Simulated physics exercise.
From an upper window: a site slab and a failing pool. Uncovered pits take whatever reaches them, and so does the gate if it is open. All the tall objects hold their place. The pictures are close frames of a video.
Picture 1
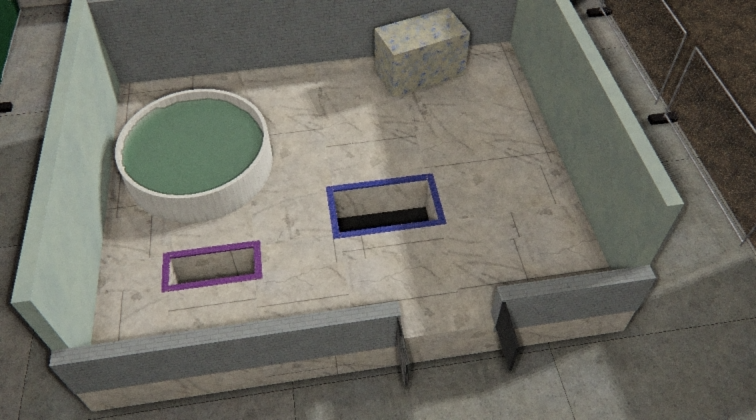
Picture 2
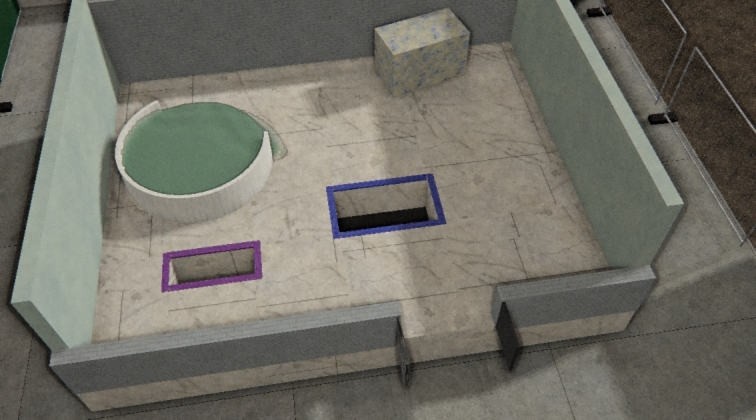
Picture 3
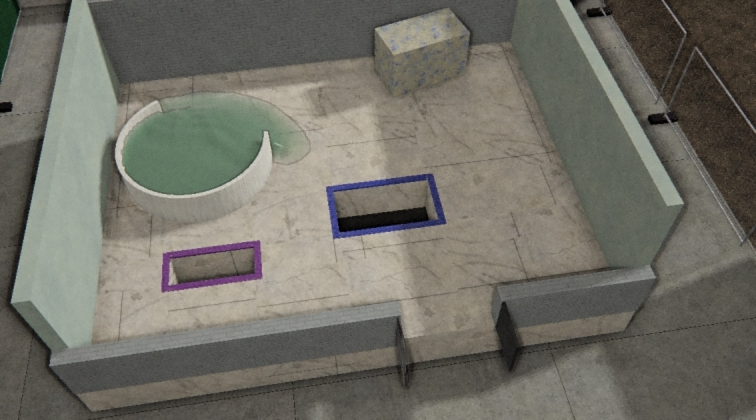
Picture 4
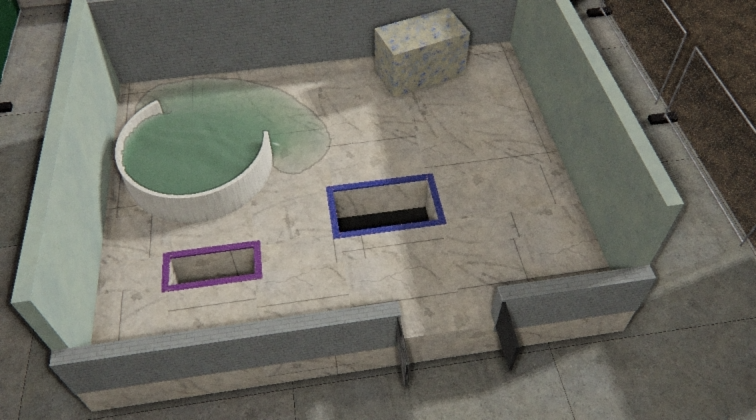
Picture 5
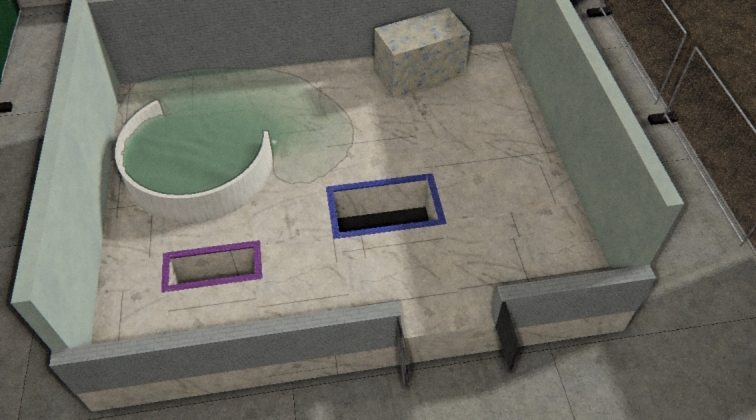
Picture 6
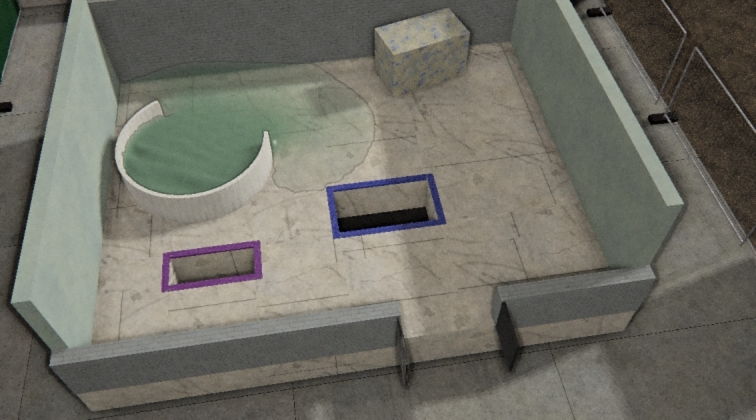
The footage shows a round white-walled pool of green water in a walled enclosure; its far-side wall opens, and water pours out, spreading across the pale slab toward the right, while the stone block and framed rectangular openings stay still.
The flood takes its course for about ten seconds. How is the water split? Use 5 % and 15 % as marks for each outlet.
In the end: The gate takes under 5 %; the blue pit takes over 15 %; the purple pit takes under 5 %.
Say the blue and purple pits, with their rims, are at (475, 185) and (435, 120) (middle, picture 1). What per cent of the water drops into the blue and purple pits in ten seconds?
In per cent: Blue 10, purple 14.
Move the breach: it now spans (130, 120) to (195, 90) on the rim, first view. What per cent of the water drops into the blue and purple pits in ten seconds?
Roughly, in per cent: Blue 12, purple 2.
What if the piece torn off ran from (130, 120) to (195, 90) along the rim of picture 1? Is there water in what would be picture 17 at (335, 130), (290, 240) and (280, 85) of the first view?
In turn: Not flooded, clear, wet.
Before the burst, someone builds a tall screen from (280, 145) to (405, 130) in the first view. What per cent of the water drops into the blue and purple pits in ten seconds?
Per cent: Blue 4, purple 2.
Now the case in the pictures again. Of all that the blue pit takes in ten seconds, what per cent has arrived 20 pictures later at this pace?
Some 5 per cent.
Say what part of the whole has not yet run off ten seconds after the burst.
Close to 74 %.
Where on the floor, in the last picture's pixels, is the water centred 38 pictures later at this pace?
Near (305, 149).
A moment on, water covers 25 % of the floor; the gate 0 %, the blue pit 0 %, the purple pit 0 %.
Next, water covers 35 % of the floor; the gate 0 %, the blue pit 0 %, the purple pit 0 %.
Then, water covers 45 % of the floor; the gate 0 %, the blue pit 1 %, the purple pit 0 %.
Later, water covers 80 % of the floor; the gate 0 %, the blue pit 11 %, the purple pit 1 %.
In the end, water covers 90 % of the floor; the gate 2 %, the blue pit 22 %, the purple pit 3 %.
